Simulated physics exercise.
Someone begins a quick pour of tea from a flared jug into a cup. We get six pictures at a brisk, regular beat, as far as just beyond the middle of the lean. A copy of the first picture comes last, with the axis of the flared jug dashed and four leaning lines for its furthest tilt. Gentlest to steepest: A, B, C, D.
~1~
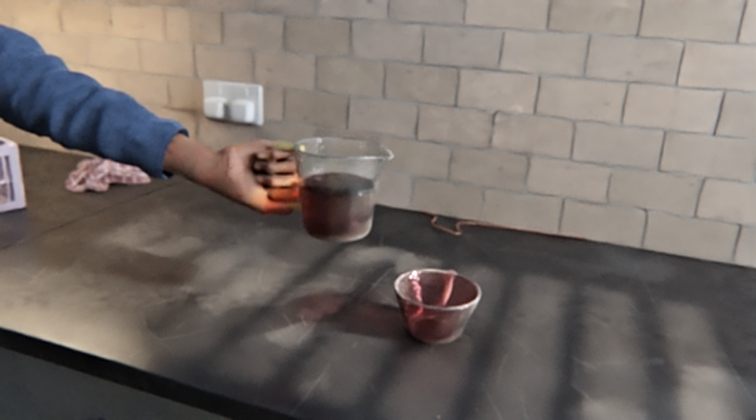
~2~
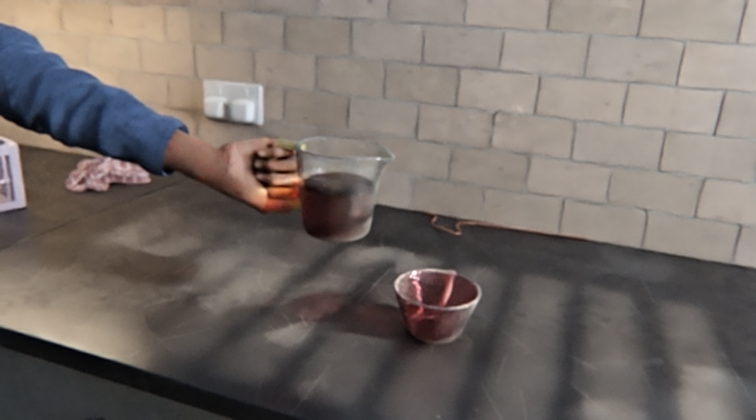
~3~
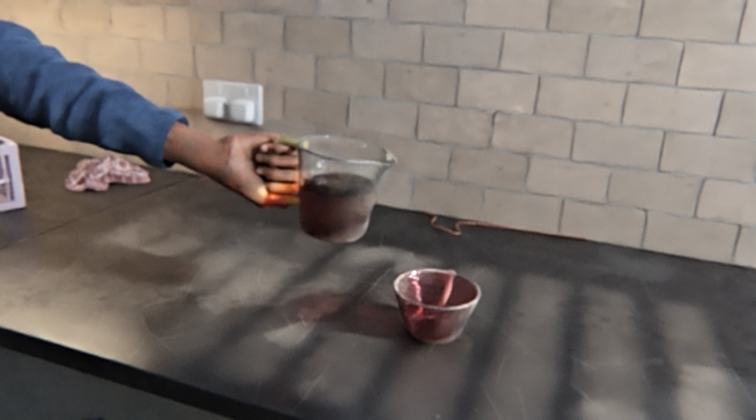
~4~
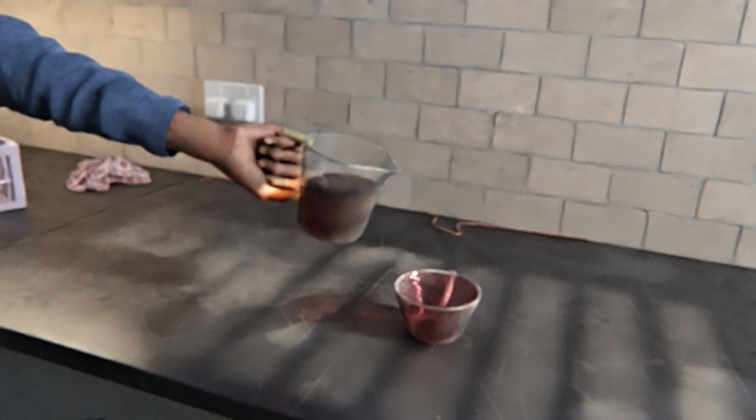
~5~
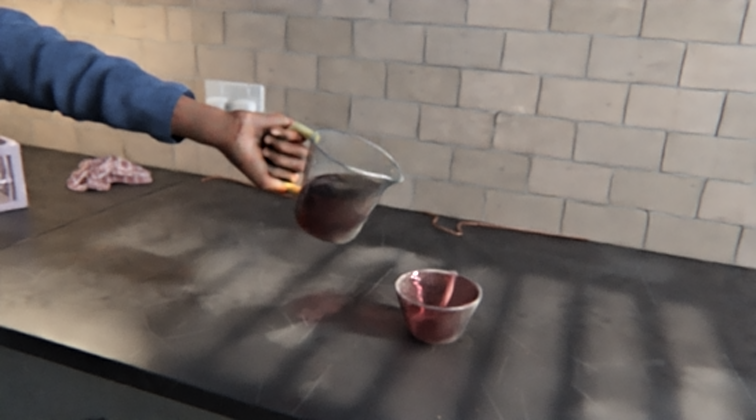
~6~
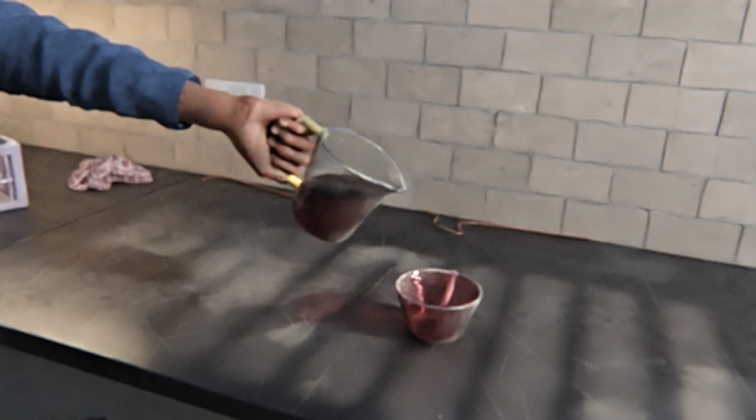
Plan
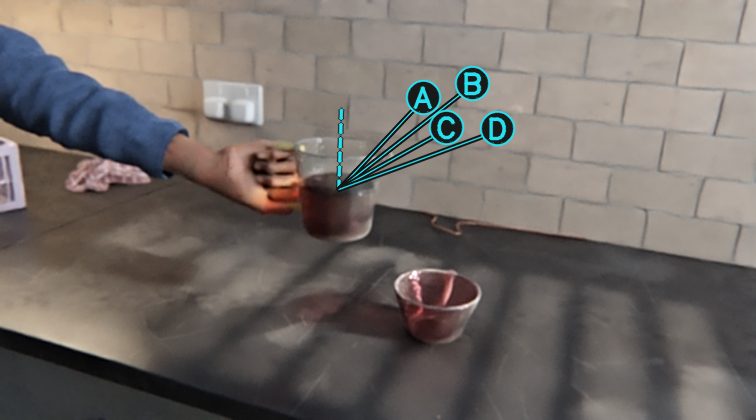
We see a hand in a blue sleeve holding a glass jug of dark liquid above a dark countertop, near a small reddish cup. The hand gradually tilts the jug to the right, its spout dipping slightly, with no liquid leaving.
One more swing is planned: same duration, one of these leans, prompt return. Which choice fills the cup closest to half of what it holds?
The answer is line D.
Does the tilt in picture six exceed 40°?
No, it does not.
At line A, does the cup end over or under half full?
Under.
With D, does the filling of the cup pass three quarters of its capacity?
No.
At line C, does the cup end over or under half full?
Under.
On the marked copy, A at (412, 110); B at (459, 95); C at (432, 137); D at (482, 136).
If A is chosen, the cup ends with about 2 % of what it can hold.
If B is chosen, the cup ends with about 10 % of what it can hold; 3 % of the tea is spilt.
If C is chosen, the cup ends with about 26 % of what it can hold; 4 % of the tea is spilt.
If D is chosen, the cup ends with about 46 % of what it can hold; 7 % of the tea is spilt.
